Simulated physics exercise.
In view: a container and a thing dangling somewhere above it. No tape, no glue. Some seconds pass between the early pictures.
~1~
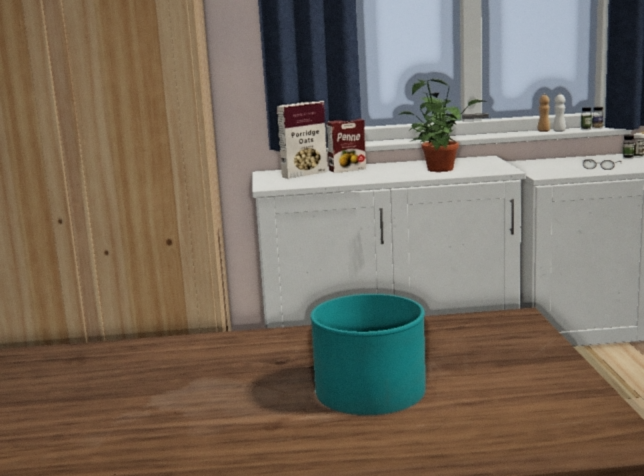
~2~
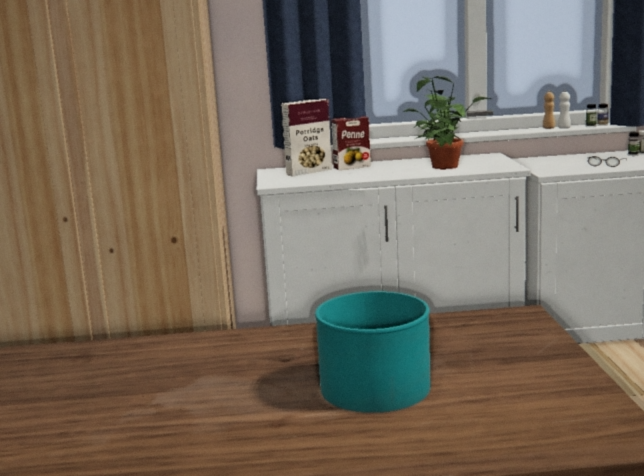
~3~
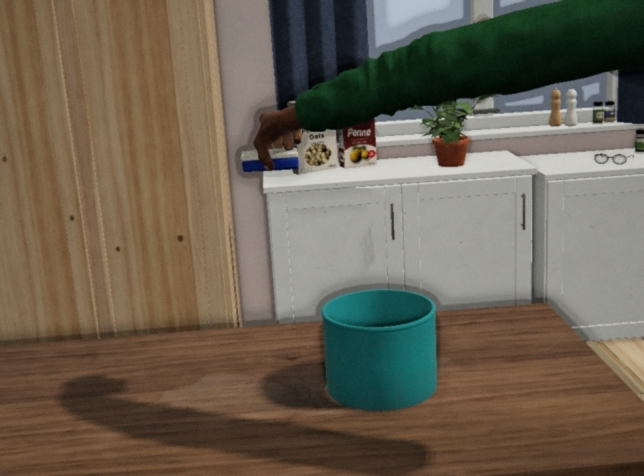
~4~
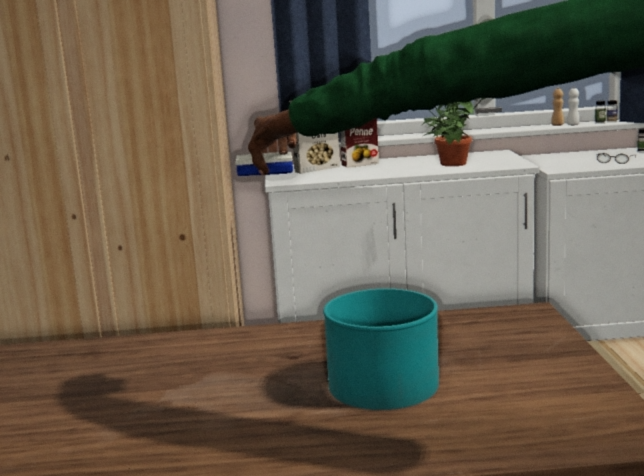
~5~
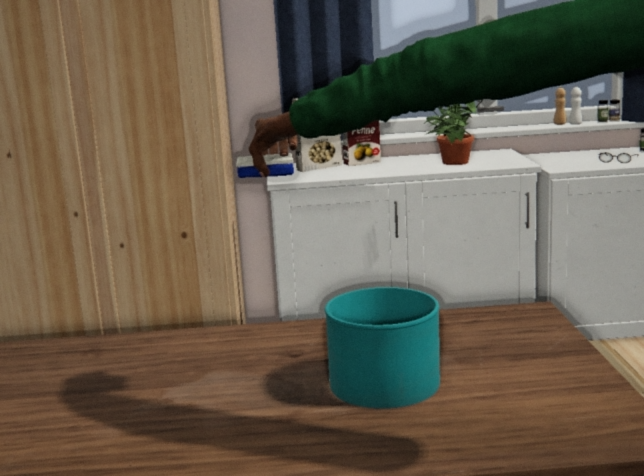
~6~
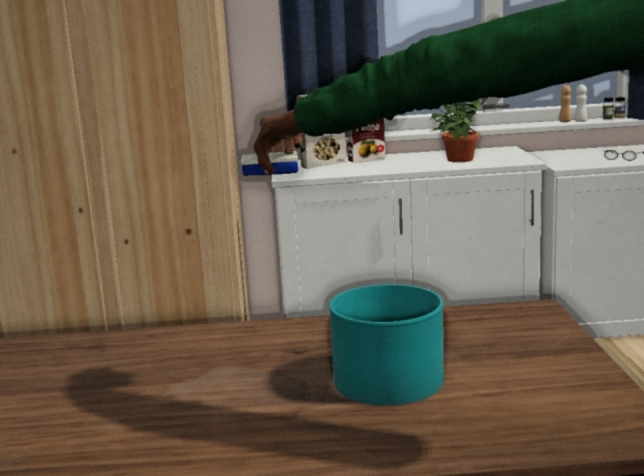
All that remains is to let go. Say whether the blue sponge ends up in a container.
The blue sponge falls beside it.
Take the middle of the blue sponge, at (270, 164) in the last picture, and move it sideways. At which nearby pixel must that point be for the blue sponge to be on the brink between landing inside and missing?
Near (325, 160).
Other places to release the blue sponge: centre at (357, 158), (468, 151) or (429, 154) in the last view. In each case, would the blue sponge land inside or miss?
Try by try, it lands inside; is not caught; ends up inside.
Then, 0.18 s on from there, blue sponge displaced about its own width near (274, 217).
Then, 0.30 s on from there, blue sponge on its way down near (282, 339).
Then, 0.48 s on from there, blue sponge on its way down near (284, 359).
In the end, the blue sponge ends up outside, near (285, 381).
